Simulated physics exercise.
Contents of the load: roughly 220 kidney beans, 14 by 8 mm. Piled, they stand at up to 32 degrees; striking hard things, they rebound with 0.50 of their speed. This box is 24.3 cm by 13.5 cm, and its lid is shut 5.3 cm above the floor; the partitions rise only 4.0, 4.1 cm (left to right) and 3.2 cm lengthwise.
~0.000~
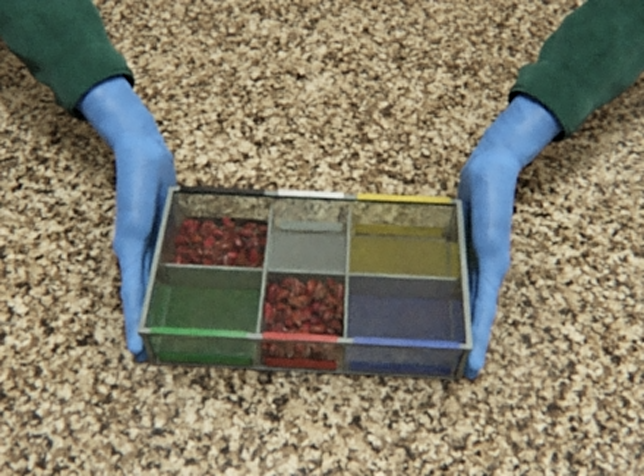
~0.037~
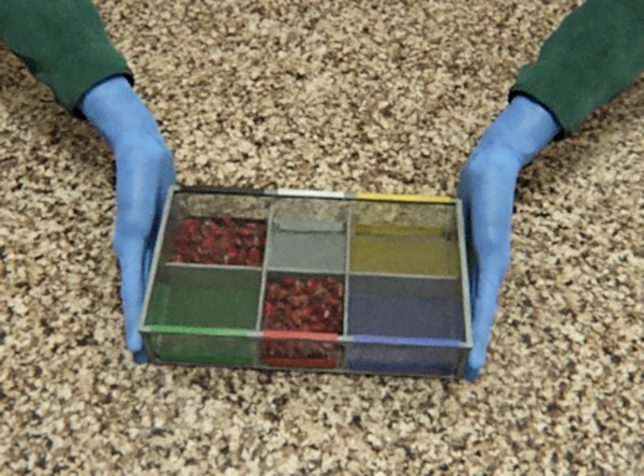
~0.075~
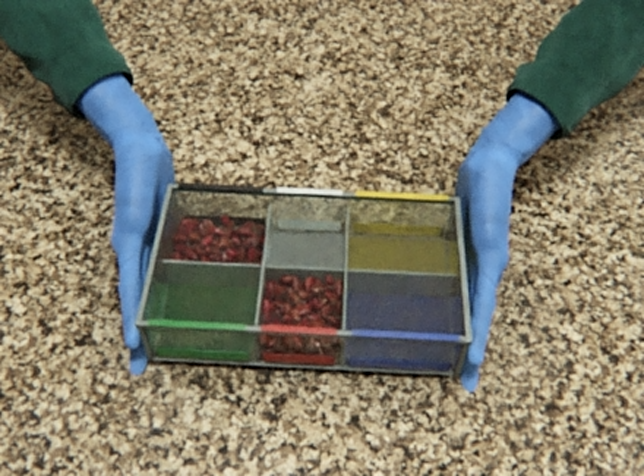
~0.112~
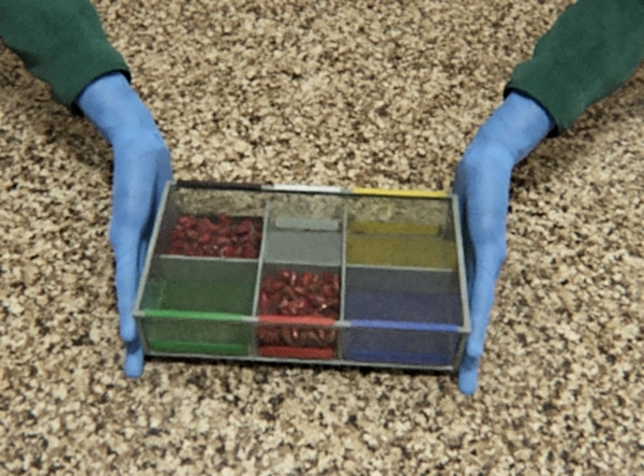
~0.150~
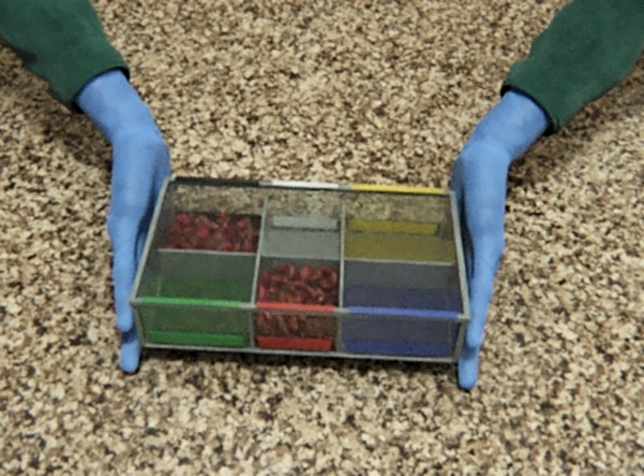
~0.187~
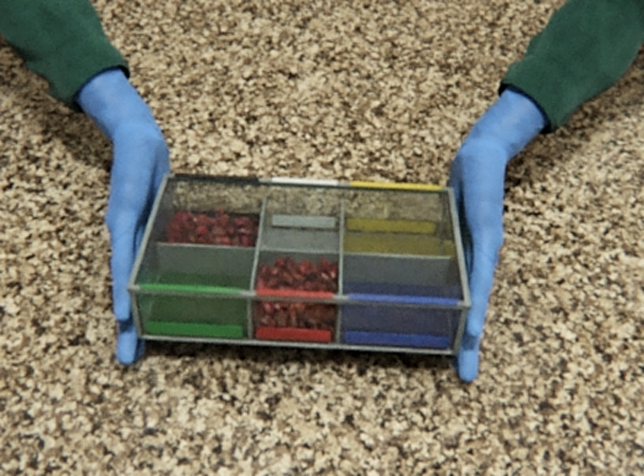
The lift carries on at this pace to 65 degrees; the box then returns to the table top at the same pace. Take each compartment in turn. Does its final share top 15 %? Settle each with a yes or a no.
Red compartment: Beats the threshold, blue compartment: Fails to beat the threshold, green compartment: Fails to beat the threshold, yellow compartment: Fails to beat the threshold, white compartment: Fails to beat the threshold, black compartment: Beats the threshold.
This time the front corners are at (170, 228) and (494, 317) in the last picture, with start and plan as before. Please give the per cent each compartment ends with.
Per cent at the finish: Red 35, blue 5, green 0, yellow 5, white 5, black 50.
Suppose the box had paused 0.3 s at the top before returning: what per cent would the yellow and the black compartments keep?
In per cent: Yellow 0, black 50.
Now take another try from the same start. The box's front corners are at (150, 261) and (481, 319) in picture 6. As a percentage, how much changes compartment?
Near 10 %.
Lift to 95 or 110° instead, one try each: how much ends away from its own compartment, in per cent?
First try: Around 35 %; second try: Around 40 %.
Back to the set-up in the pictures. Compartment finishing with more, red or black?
Fuller: Black.
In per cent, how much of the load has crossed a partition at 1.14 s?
Near 5 per cent of it.
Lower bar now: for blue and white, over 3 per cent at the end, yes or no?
So blue is a miss and white is a pass.
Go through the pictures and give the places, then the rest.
In the first picture, box tilt 0 degrees, front corners at (144, 329) and (466, 345); red 50 %, black 50 %.
In the second picture, box tilt 1 degrees, front corners at (144, 328) and (467, 344).
In the third picture, box tilt 2 degrees, front corners at (142, 322) and (466, 338).
In the fourth picture, box tilt 6 degrees, front corners at (138, 313) and (465, 329), lowest corner right back.
In the fifth picture, box tilt 10 degrees, front corners at (135, 300) and (464, 316), lowest corner right back.
In the sixth picture, box tilt 14 degrees, front corners at (133, 287) and (464, 304), lowest corner right back; red 50 %, black 50 %. The box's pace is about 105 degrees a second.
After 0.76 s, tilt 65 degrees; red 50 %, black 50 %.
After 1.14 s, tilt 28 degrees; red 40 %, white 5 %, black 50 %.
After 1.61 s, tilt 0 degrees; red 40 %, white 5 %, black 50 %.
By 1.9 s all is still; red 40 %, blue 0 %, green 0 %, yellow 0 %, white 5 %, black 50 %.
